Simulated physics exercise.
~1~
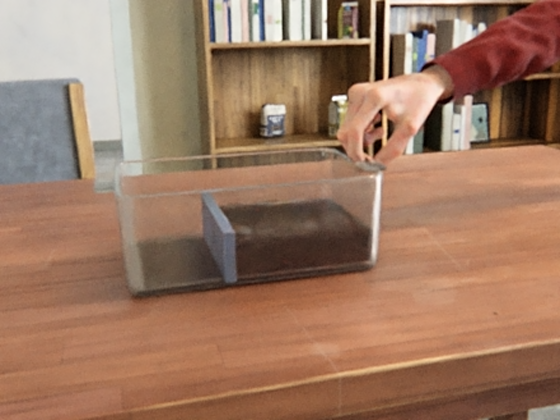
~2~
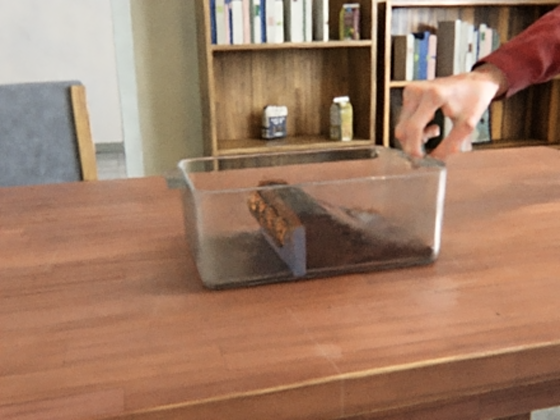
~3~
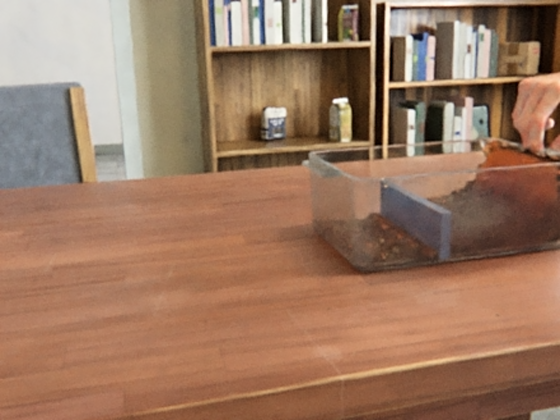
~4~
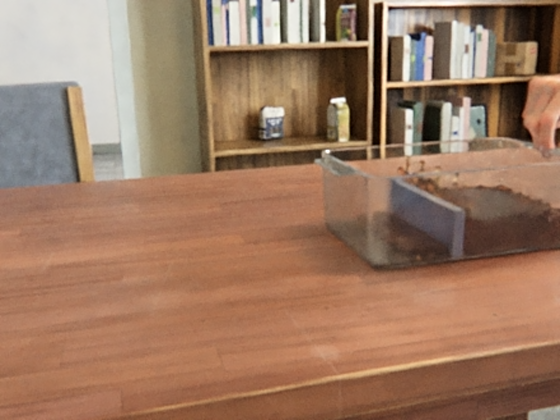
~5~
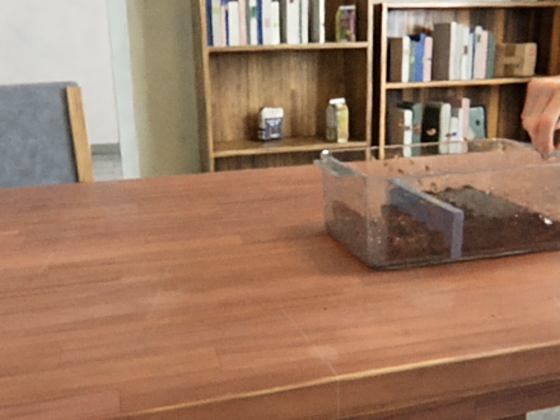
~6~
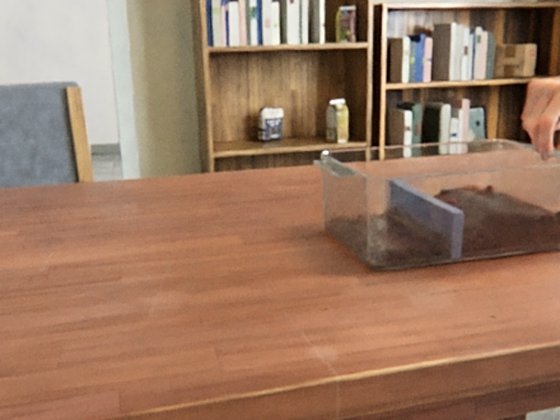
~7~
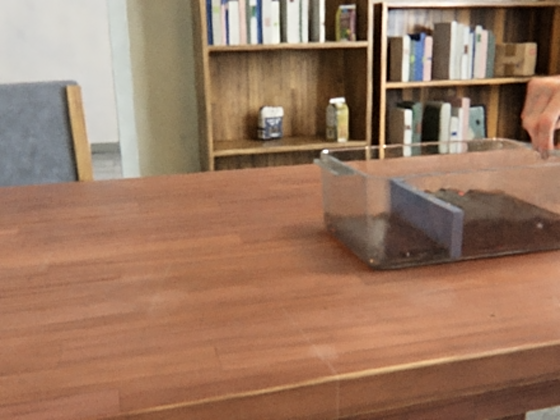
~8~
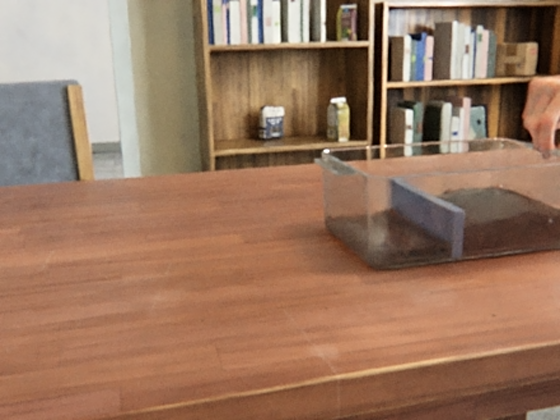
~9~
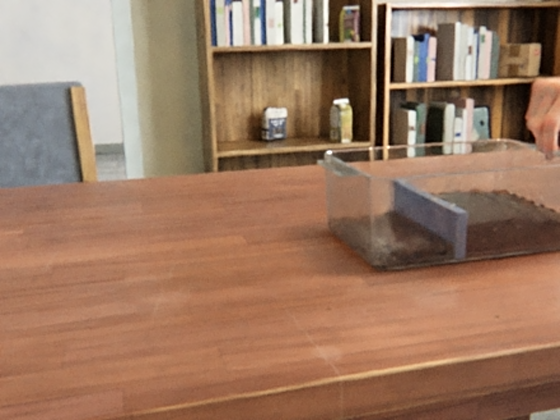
A hand dragged a clear, open tub to the right across a wooden table, and the dark brown contents sloshed up and over the upright divider inside before the tub stopped and they settled, mostly still on the right side.
